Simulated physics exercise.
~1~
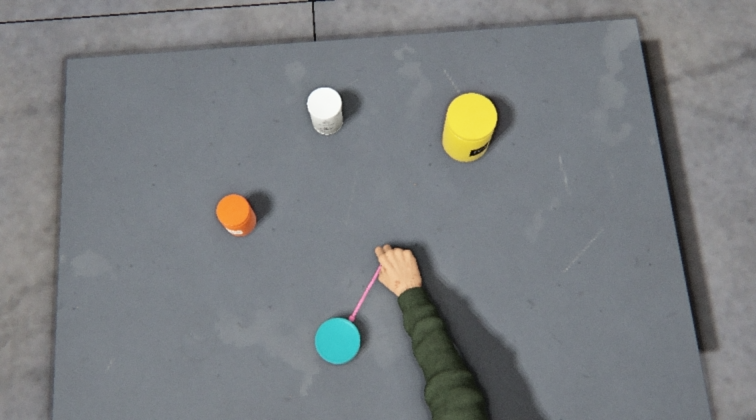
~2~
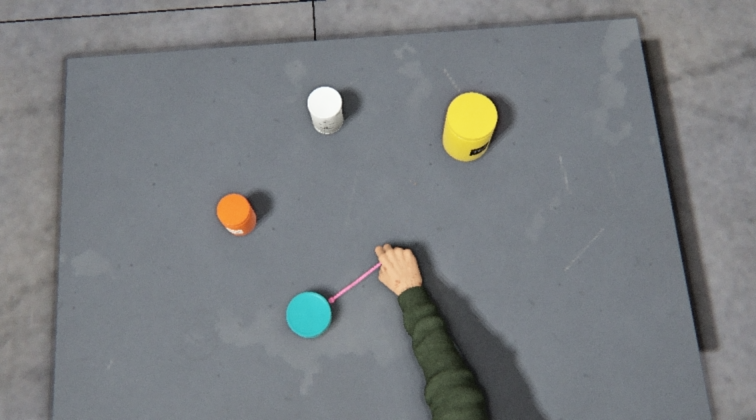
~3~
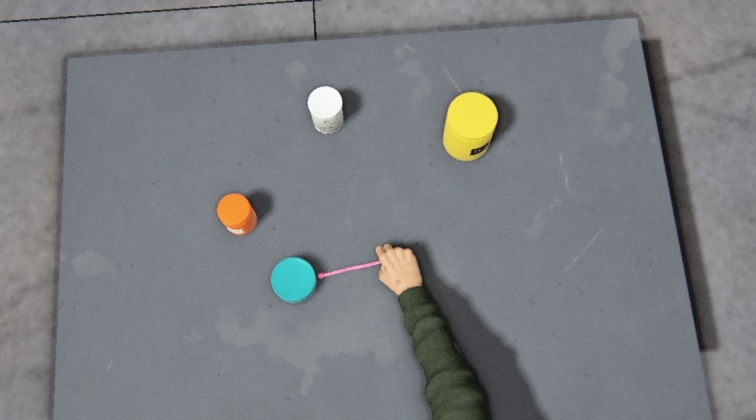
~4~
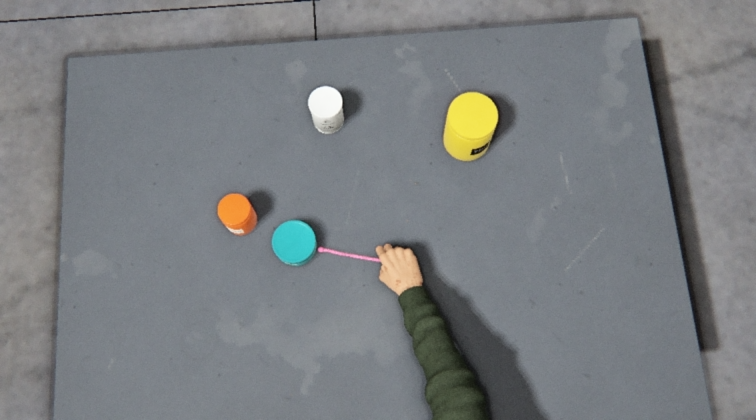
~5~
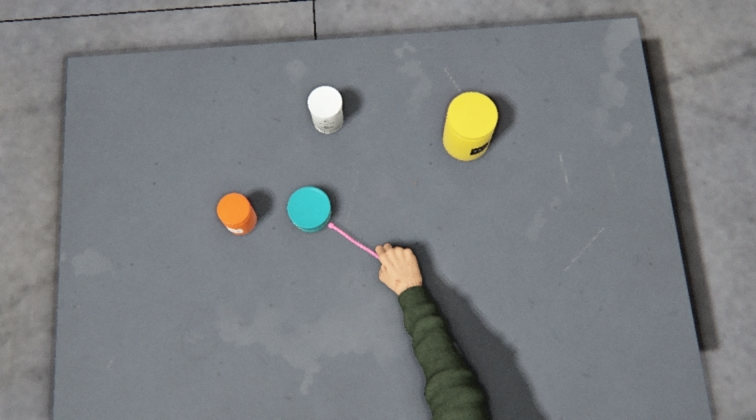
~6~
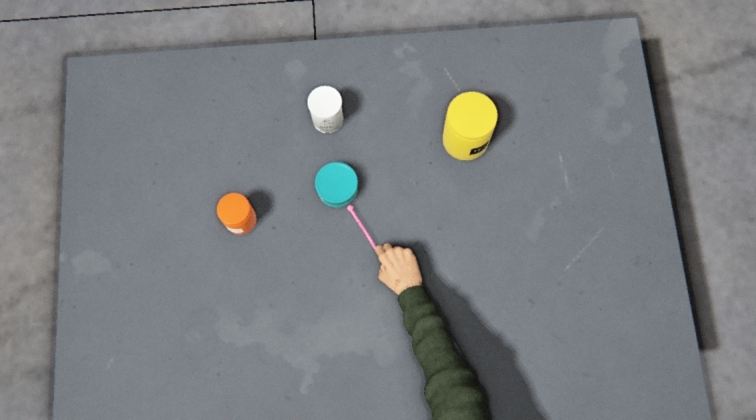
Turquoise tub swinging clockwise on a pink string held by a hand, passing an orange jar, with white and yellow containers nearby.
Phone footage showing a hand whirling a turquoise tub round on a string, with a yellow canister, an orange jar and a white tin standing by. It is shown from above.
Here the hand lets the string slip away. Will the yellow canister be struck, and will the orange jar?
Yellow canister: Yes, struck; orange jar: No, spared.
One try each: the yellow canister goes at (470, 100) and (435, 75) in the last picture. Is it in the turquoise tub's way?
In the first case it is bumped; in the second case it is spared.
Then, 0.08 s past the final frame, tub near (401, 159).
Then, 0.20 s past the final frame, tub near (431, 146); yellow canister pushed aside.
When it is over, tub near (430, 147); yellow canister pushed aside. The yellow canister gets hit and the orange jar escapes it.
